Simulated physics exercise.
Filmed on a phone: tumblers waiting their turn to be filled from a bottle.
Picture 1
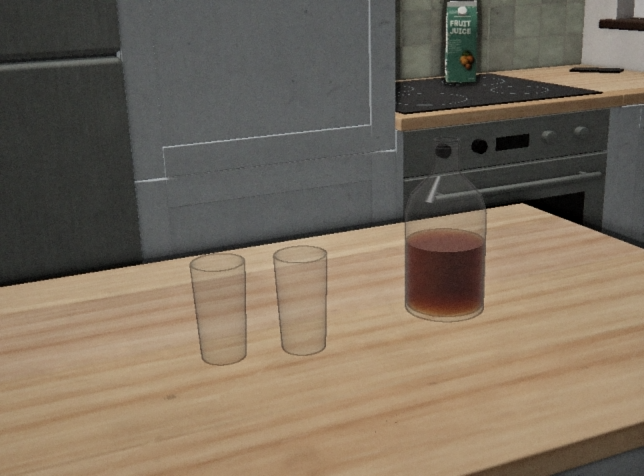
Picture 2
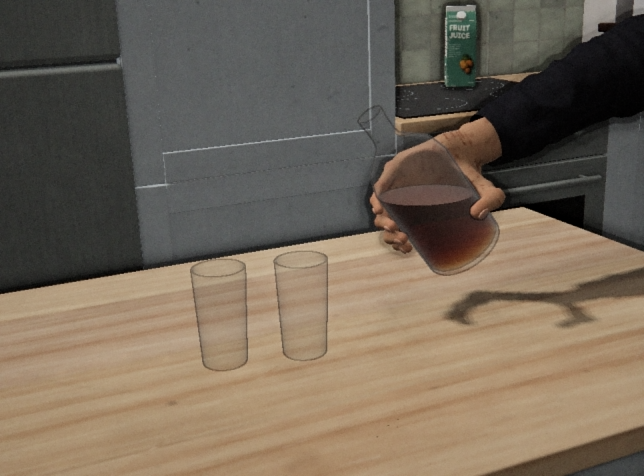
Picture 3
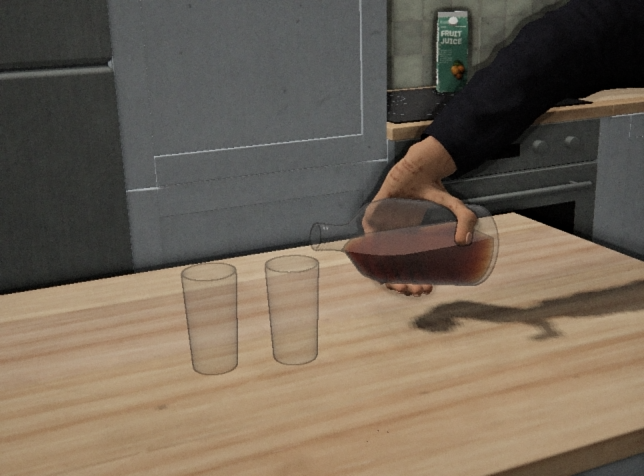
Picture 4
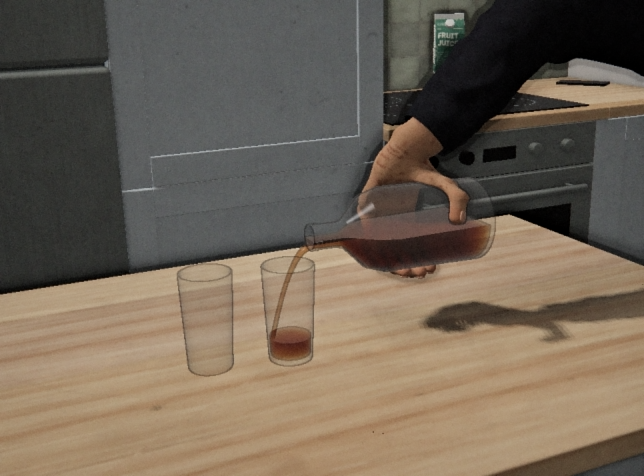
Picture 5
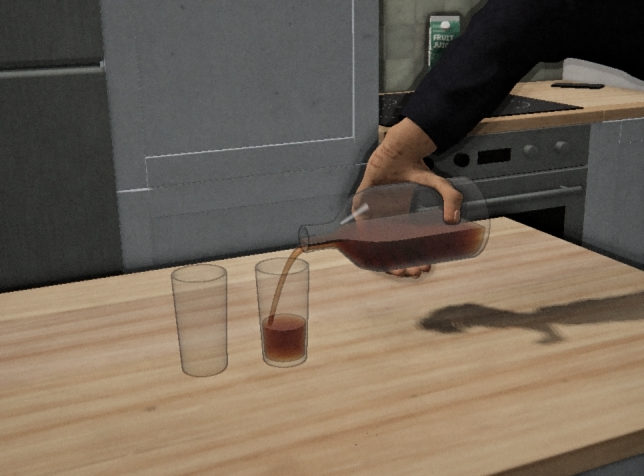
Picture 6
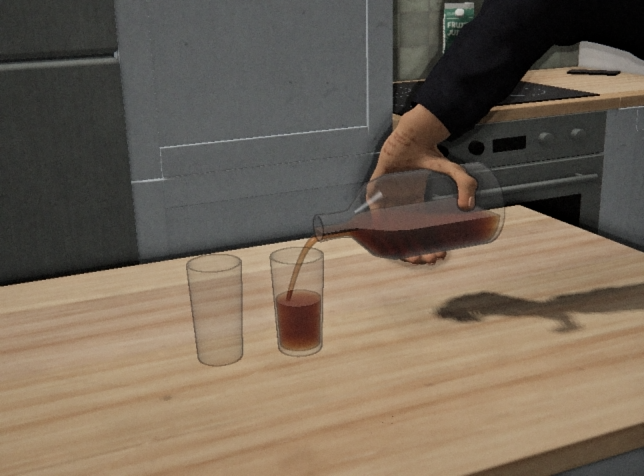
In a kitchen, a hand lifted a bottle of reddish-brown drink off a wooden counter, tipped it over to the left, and poured a thin stream into the nearer of two empty glasses, filling it about halfway.
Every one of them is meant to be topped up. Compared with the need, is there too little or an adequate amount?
There is an adequate amount.
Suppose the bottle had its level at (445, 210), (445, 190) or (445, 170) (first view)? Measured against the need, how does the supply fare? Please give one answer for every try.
Taking them in order, the supply lasts the distance, then lasts the distance, then lasts the distance.
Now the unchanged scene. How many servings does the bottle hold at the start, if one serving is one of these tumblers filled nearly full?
About 3.0.
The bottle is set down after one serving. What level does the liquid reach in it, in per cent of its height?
Roughly 25 %.
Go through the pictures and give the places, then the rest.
In the first frame, at the start; bottle (446, 223) about a third full; two tumblers, the last at (220, 307).
In the second frame, a hand has the bottle; bottle (417, 181) tipped 35° with all of its load; the first is empty.
In the third frame, the bottle is tipped; bottle (396, 241) tipped 80° with all of its load; two tumblers, the last at (212, 317).
In the fourth frame, the stream is running; bottle (392, 228) tipped 90° with nearly all of its load; the first is about a quarter full.
In the fifth frame, the stream is running; bottle (386, 228) tipped 90° with nearly all of its load; two tumblers, the last at (201, 318).
In the sixth frame, the stream is running; bottle (400, 215) tipped 90° with about three quarters of its load; the first is about half full.
Shortly, the first is about two thirds full.
Then, the first is done and the bottle has about two thirds of its load.
At the finish, both are full and about a third of the iced tea is over.
